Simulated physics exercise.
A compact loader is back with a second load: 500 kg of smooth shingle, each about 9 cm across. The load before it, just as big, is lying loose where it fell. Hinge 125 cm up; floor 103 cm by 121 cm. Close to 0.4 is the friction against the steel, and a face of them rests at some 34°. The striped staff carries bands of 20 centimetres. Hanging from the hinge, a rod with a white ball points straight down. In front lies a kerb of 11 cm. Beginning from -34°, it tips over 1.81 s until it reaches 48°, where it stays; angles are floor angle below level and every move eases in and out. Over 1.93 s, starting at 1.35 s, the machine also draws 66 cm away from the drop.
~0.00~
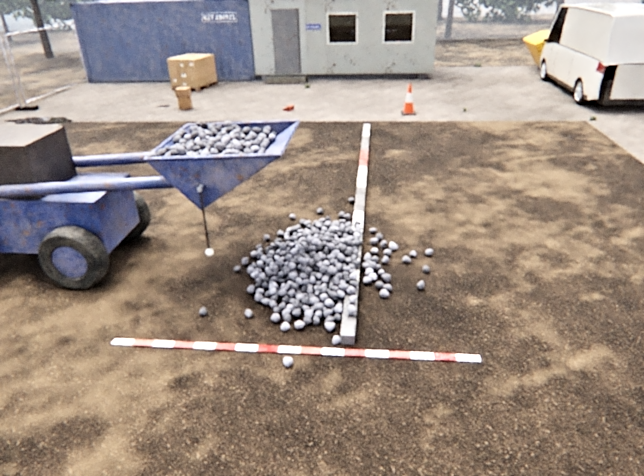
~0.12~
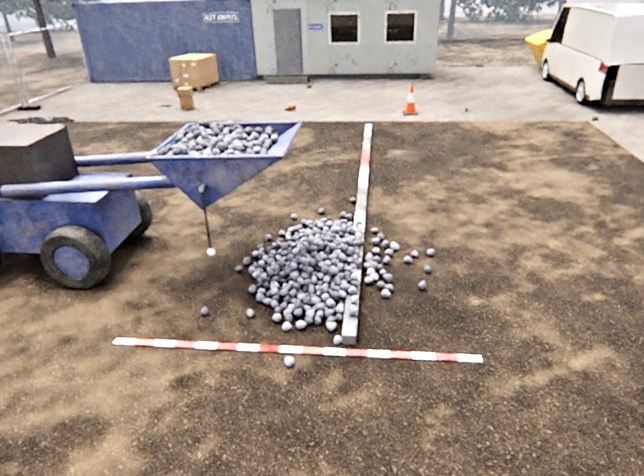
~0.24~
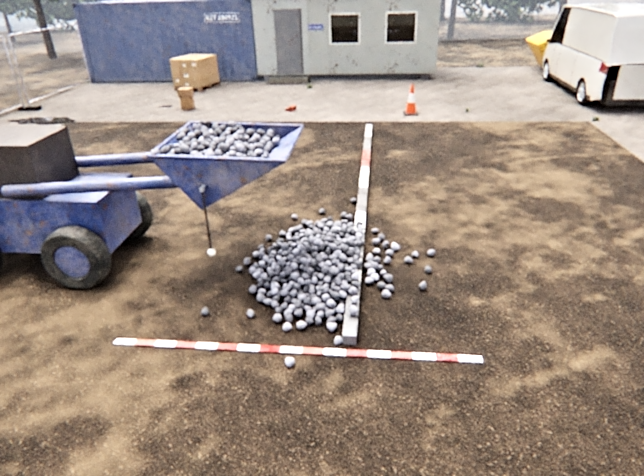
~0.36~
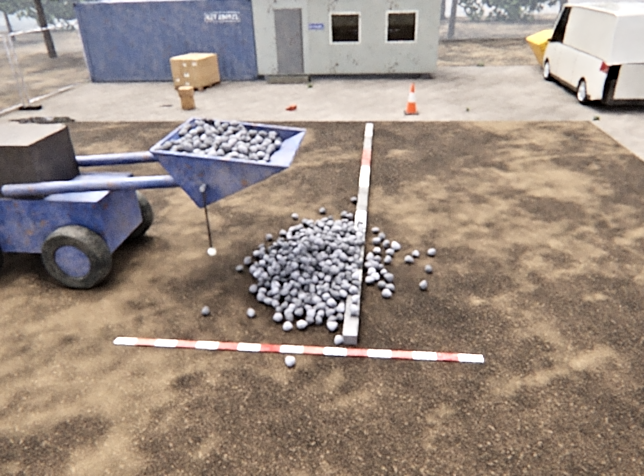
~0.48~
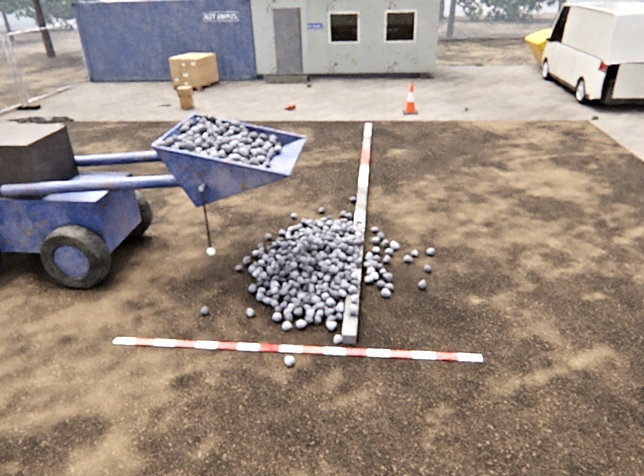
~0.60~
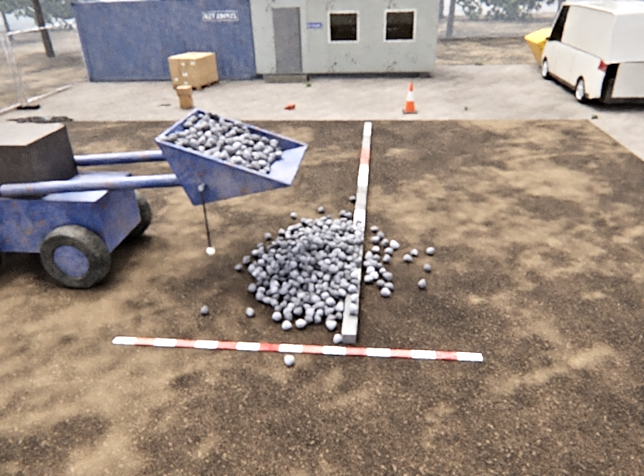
A blue bucket full of grey stones tilts gradually to the right above a stone pile.
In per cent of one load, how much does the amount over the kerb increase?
About 1 per cent.
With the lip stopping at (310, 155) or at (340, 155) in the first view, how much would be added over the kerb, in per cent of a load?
Case one about 15 %, case two about 55 %.
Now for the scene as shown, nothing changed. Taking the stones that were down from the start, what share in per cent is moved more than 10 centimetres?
Near 20 per cent, I reckon.
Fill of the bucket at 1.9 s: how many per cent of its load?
It still holds about 5 per cent.
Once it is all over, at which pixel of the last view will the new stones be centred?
I'd point to about (287, 254).
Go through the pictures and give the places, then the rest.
In the first frame, the bucket is at -34°, its lip at (281, 155); the top of the load is at (210, 130). The earlier load is highest near (321, 248), 27 cm above ground level, 95 % on this side of the kerb, 5 % over the kerb.
In the second frame, the bucket is at -33°, its lip at (283, 156); the top of the load is at (206, 130); the stones move at 0.1 m/s on average.
In the third frame, lip at (285, 161), floor tilted -30°, highest stones at (199, 130); the stones move at 0.1 m/s on average.
In the fourth frame, the bucket is at -26°, its lip at (288, 167); the top of the load is at (198, 128); the stones move at 0.2 m/s on average.
In the fifth frame, lip at (289, 175), floor tilted -20°, highest stones at (198, 125); the stones move at 0.2 m/s on average.
In the sixth frame, lip at (291, 185), floor tilted -13°, highest stones at (202, 120); the stones move at 0.3 m/s on average.
After 1.4 s the floor is at 35°; in per cent of one load, 92 in the bucket, 103 on this side of the kerb, 5 over the kerb; the foremost stones are at (409, 262).
After 1.9 s the floor is at 48°; in per cent of one load, 7 in the bucket, 188 on this side of the kerb, 5 over the kerb; the foremost stones are at (409, 262).
After 3.7 s the floor is at 48°; in per cent of one load, 0 in the bucket, 194 on this side of the kerb, 6 over the kerb; the foremost stones are at (411, 260).
After 6.5 s the floor is at 48°; in per cent of one load, 0 in the bucket, 194 on this side of the kerb, 6 over the kerb; the foremost stones are at (411, 260). Net gain over the kerb, 1.
